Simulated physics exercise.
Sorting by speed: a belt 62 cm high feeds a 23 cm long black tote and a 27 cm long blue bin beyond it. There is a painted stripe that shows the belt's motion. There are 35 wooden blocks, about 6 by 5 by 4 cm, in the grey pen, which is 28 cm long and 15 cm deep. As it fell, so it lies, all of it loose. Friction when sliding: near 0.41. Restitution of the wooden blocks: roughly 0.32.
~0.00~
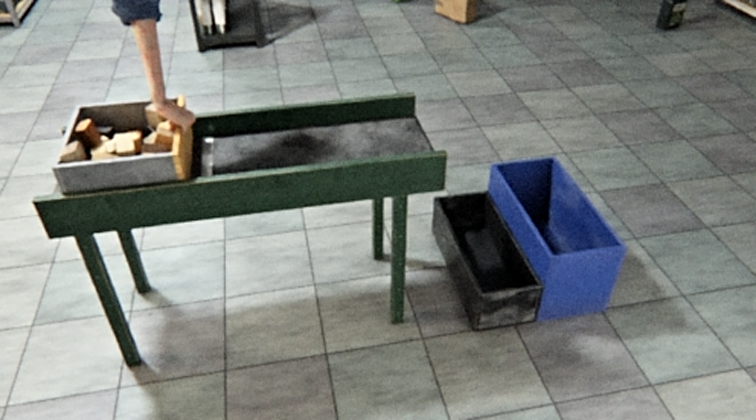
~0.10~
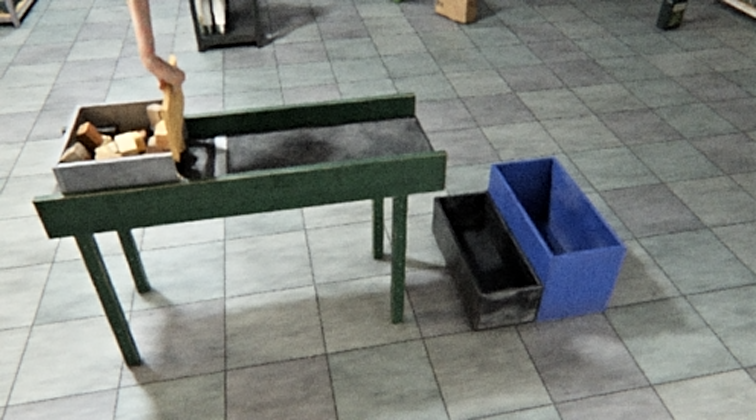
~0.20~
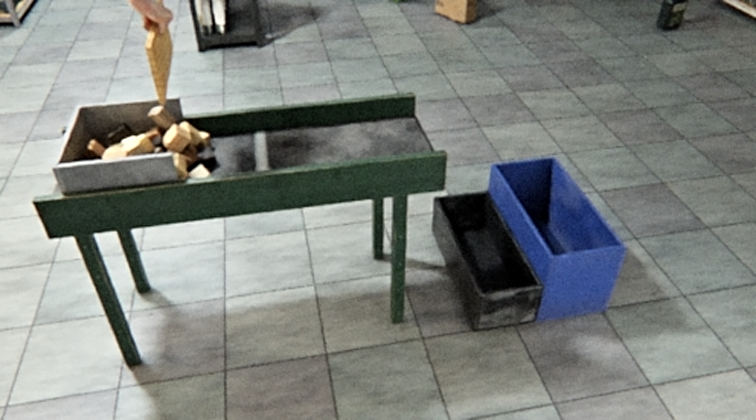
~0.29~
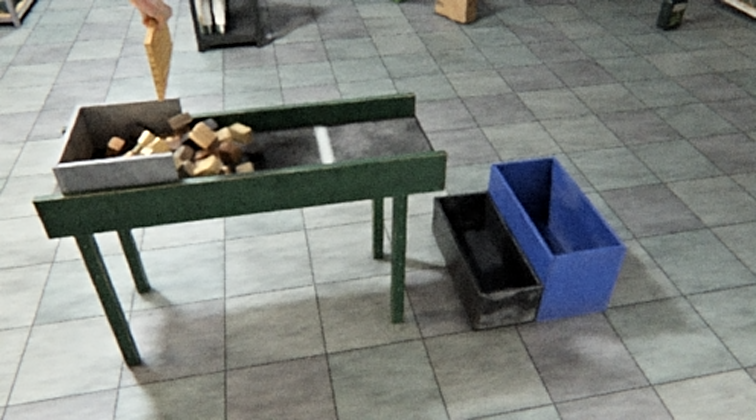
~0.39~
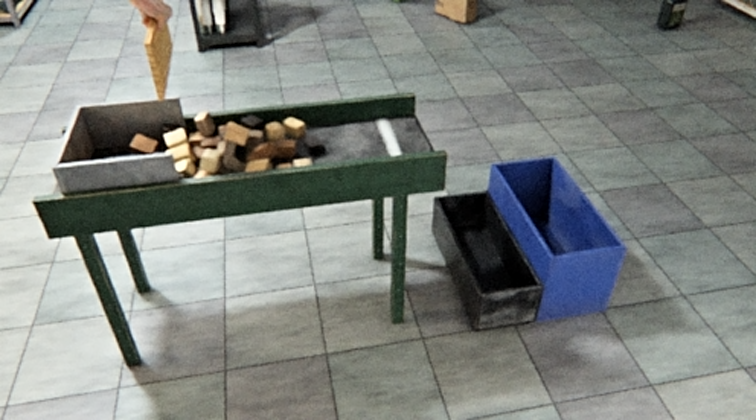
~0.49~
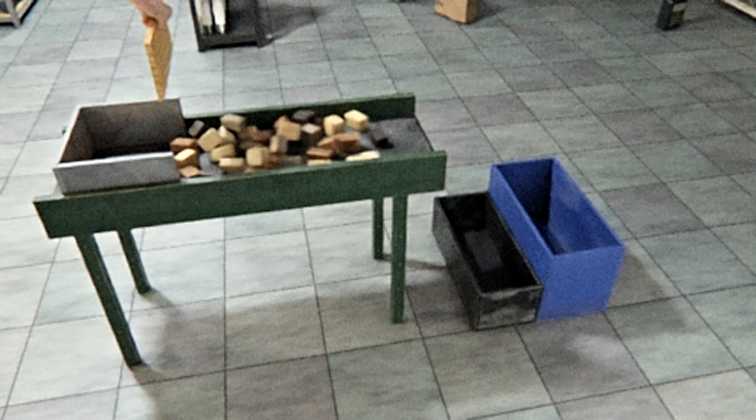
A hand lifts a wooden gate from a grey pen, and blocks ride the belt rightward.
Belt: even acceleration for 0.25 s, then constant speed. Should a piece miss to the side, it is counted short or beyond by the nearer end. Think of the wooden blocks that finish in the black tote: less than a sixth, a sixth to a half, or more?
Count in the black tote at the end: Short of a sixth of them.
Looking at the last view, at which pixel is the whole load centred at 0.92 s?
Load centre: About (539, 167).
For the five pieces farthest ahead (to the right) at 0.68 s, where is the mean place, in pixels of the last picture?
Mean place: Roughly (487, 142).
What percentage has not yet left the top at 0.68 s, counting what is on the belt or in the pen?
Some 70 per cent.
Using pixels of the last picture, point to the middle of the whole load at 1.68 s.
Look around pixel (539, 258).
After 0.68 s, 24 on the belt and 11 in the air.
After 0.92 s, 10 in the blue bin, 3 on the belt and 22 in the air.
After 1.25 s, 34 in the blue bin and 1 in the air.
When it is over (at 1.68 s), 35 in the blue bin. Asked share, 0 of 35, 0 per cent.
